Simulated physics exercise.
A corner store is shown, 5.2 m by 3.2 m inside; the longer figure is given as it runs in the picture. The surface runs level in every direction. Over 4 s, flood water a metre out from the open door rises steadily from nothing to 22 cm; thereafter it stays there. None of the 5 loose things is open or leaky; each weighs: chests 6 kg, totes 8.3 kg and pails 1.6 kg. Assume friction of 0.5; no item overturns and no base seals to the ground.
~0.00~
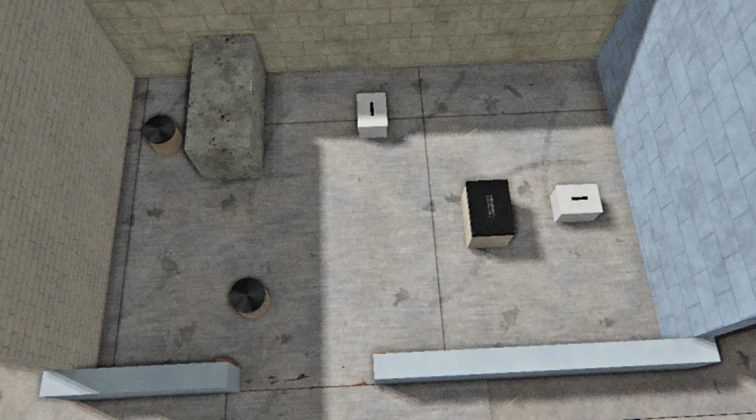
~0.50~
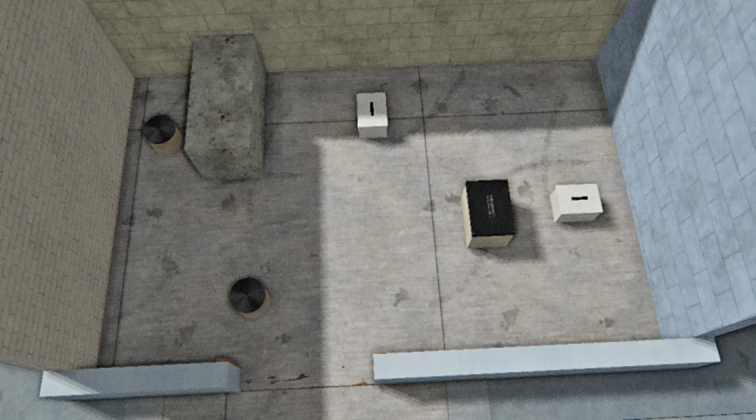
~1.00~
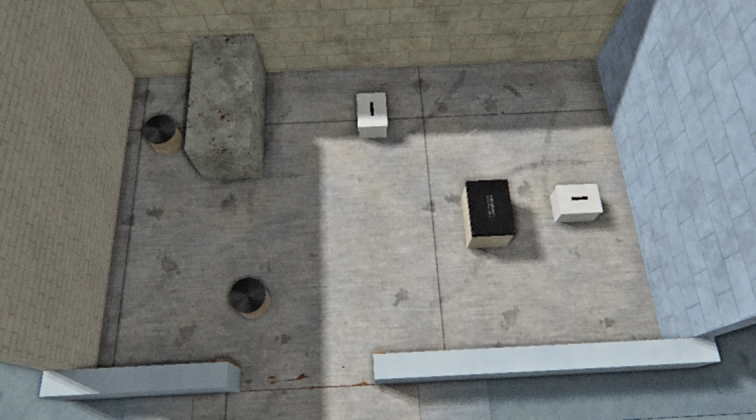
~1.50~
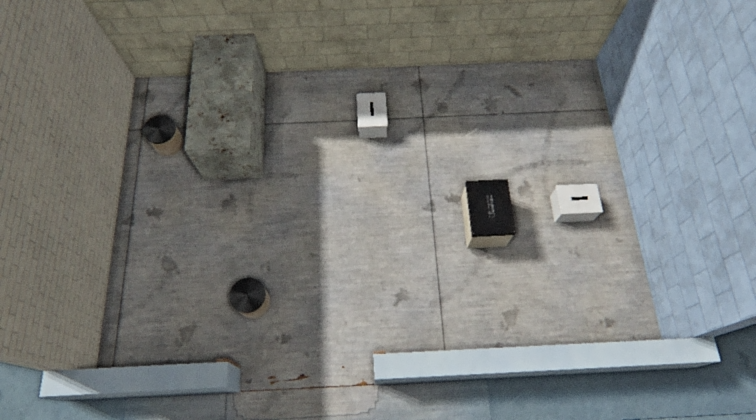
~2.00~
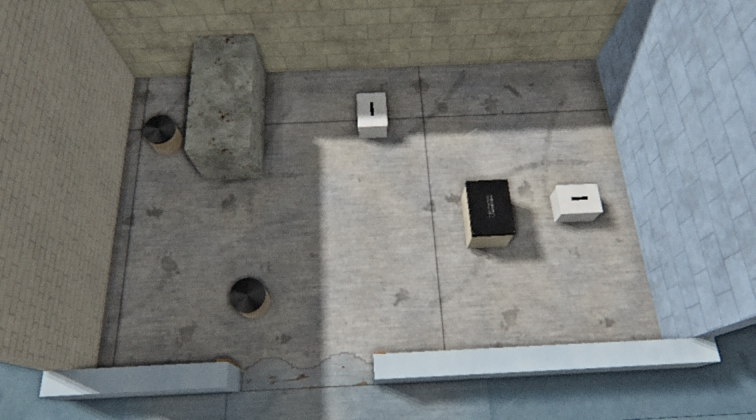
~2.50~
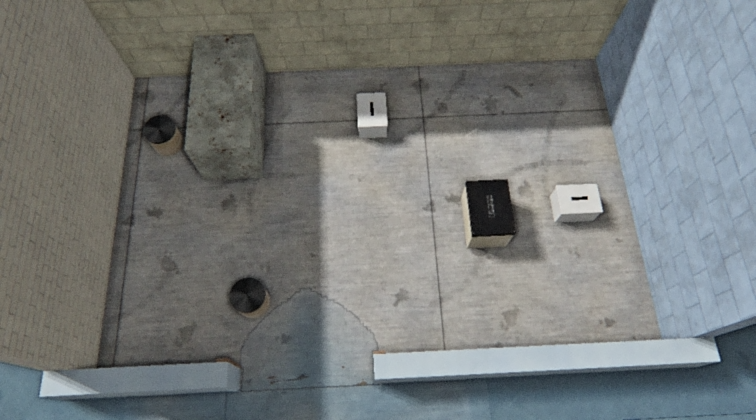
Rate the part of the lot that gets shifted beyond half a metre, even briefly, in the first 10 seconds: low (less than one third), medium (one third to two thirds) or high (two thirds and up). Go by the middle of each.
Medium.
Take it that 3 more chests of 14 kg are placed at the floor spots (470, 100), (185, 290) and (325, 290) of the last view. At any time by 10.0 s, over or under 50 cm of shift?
In that order: Past it, short of it, more.
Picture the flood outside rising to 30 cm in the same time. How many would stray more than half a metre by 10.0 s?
Under that setup the answer is 5.
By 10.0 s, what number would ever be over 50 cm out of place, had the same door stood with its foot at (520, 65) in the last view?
That would give 3.
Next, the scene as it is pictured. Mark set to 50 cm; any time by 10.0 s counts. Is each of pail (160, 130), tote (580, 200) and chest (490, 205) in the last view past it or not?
Same order as the question: Greater, smaller, smaller.
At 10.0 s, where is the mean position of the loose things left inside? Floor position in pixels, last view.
I'd put it around (405, 211).
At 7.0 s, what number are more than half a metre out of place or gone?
The count is 2.
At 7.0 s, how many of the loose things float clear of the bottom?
Tally: 3 of them.
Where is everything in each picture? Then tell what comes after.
A chest at (491, 207) rests on the ground; a tote at (579, 199) rests on the ground; 0.0 m2 under water; 0 of 5 have shifted, in the first frame.
A chest at (491, 207) rests on the ground; a tote at (579, 199), on the bottom; 0.0 m2 under water; 0 of 5 have shifted, in the second frame.
A chest at (491, 207), on the bottom; a tote at (579, 199) rests on the ground; water covers 0.0 m2; 0 of 5 have shifted, in the third frame.
A chest at (491, 207) rests on the ground; a tote at (579, 199), on the bottom; water covers 0.0 m2; 0 of 5 have shifted, in the fourth frame.
A chest at (491, 207), on the bottom; a tote at (579, 199), on the bottom; water covers 0.0 m2; 0 of 5 have shifted, in the fifth frame.
A chest at (491, 207), on the bottom; a tote at (579, 199), on the bottom; water covers 0.6 m2; 0 of 5 have shifted, in the sixth frame.
After 3.5 s 0 of 5 are over 50 cm from their spots; 0 afloat.
After 4.5 s 1 of 5 are over 50 cm from their spots; 0 afloat.
After 7.0 s 2 of 5 are over 50 cm from their spots; 3 afloat.
After 10.0 s 1 of 5 are over 50 cm from their spots, and 3 have been at some point; 4 afloat.
